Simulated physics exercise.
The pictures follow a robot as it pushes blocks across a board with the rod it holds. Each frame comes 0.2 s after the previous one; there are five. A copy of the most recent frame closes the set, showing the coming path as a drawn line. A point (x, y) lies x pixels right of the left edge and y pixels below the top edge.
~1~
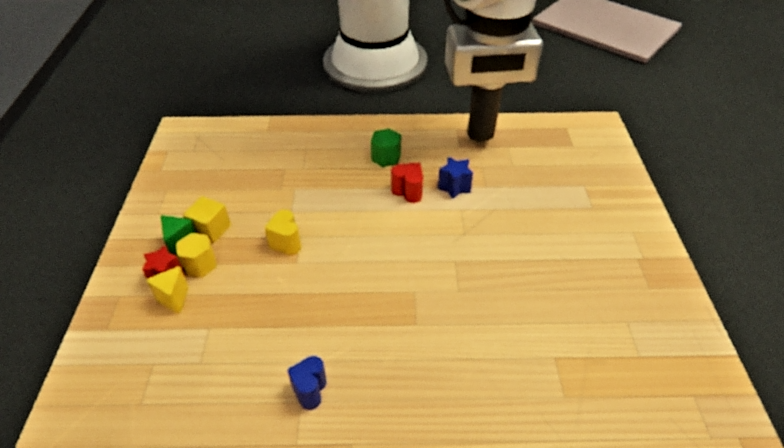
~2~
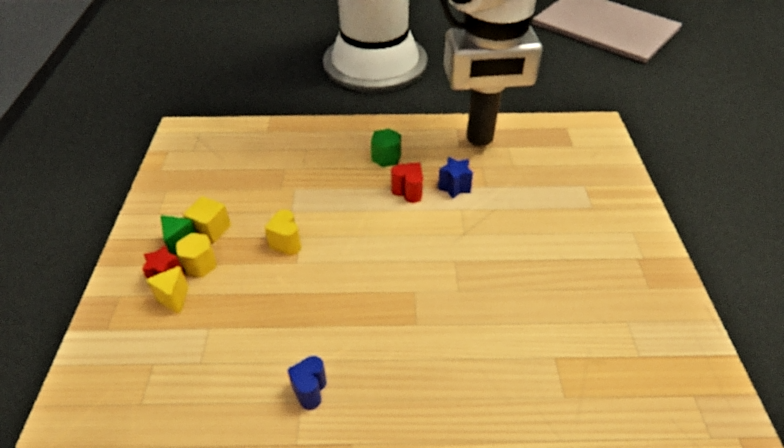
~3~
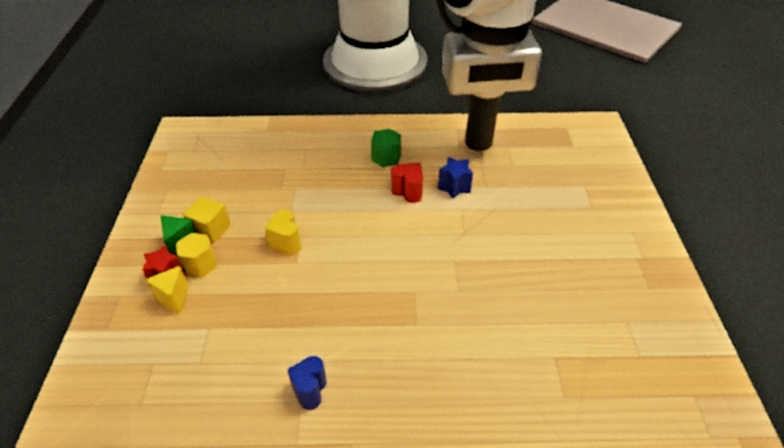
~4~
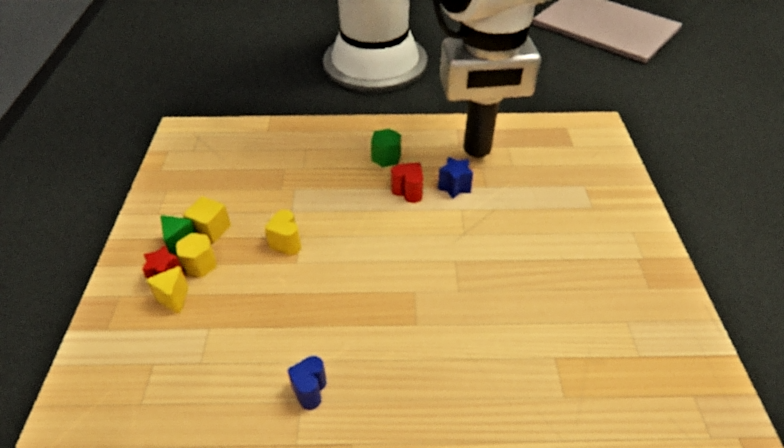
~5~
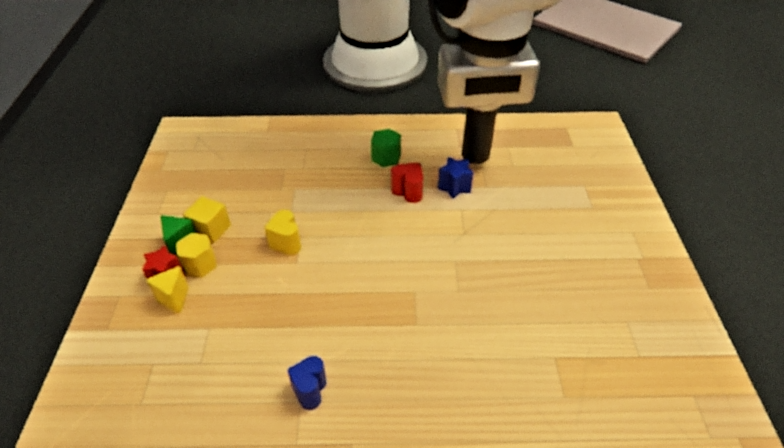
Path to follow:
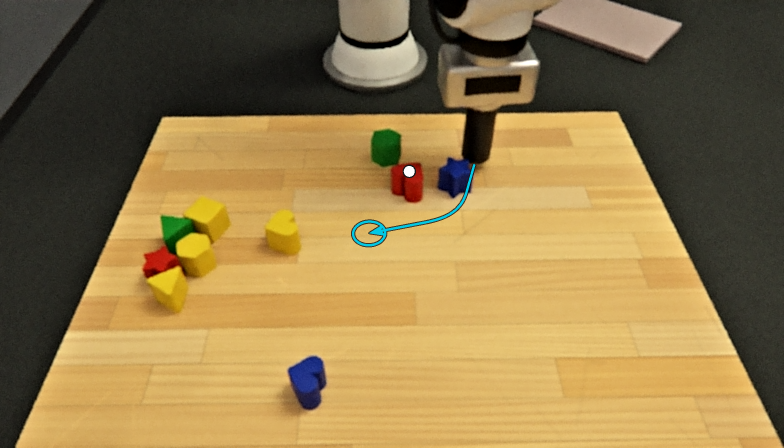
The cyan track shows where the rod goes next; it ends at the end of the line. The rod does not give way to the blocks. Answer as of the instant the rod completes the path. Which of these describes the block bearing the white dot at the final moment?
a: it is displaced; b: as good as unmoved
a: It is displaced.
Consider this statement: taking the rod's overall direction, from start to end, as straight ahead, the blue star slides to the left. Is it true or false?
False.
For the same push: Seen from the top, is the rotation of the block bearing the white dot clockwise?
Yes - that is the case.
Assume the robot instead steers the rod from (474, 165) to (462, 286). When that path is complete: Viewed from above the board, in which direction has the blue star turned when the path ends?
From overhead, the rotation is clockwise.
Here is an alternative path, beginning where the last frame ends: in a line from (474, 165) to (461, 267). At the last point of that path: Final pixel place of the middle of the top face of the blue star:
In the picture, it is at (444, 182).
Path on the board, from (474, 165) by way of (464, 199) and (424, 223) to (369, 233); the dot is on the red heart.
On the path given first. One third of the way, rod at (465, 190); blue star at (439, 183), turned 65° clockwise.
Two thirds of the way, rod at (424, 213); red heart at (400, 169), turned 30° clockwise; blue star at (403, 189).
At the end, rod at (369, 224); yellow heart in place; red heart at (398, 168), turned 40° clockwise; blue star at (388, 188), turned 165° clockwise.
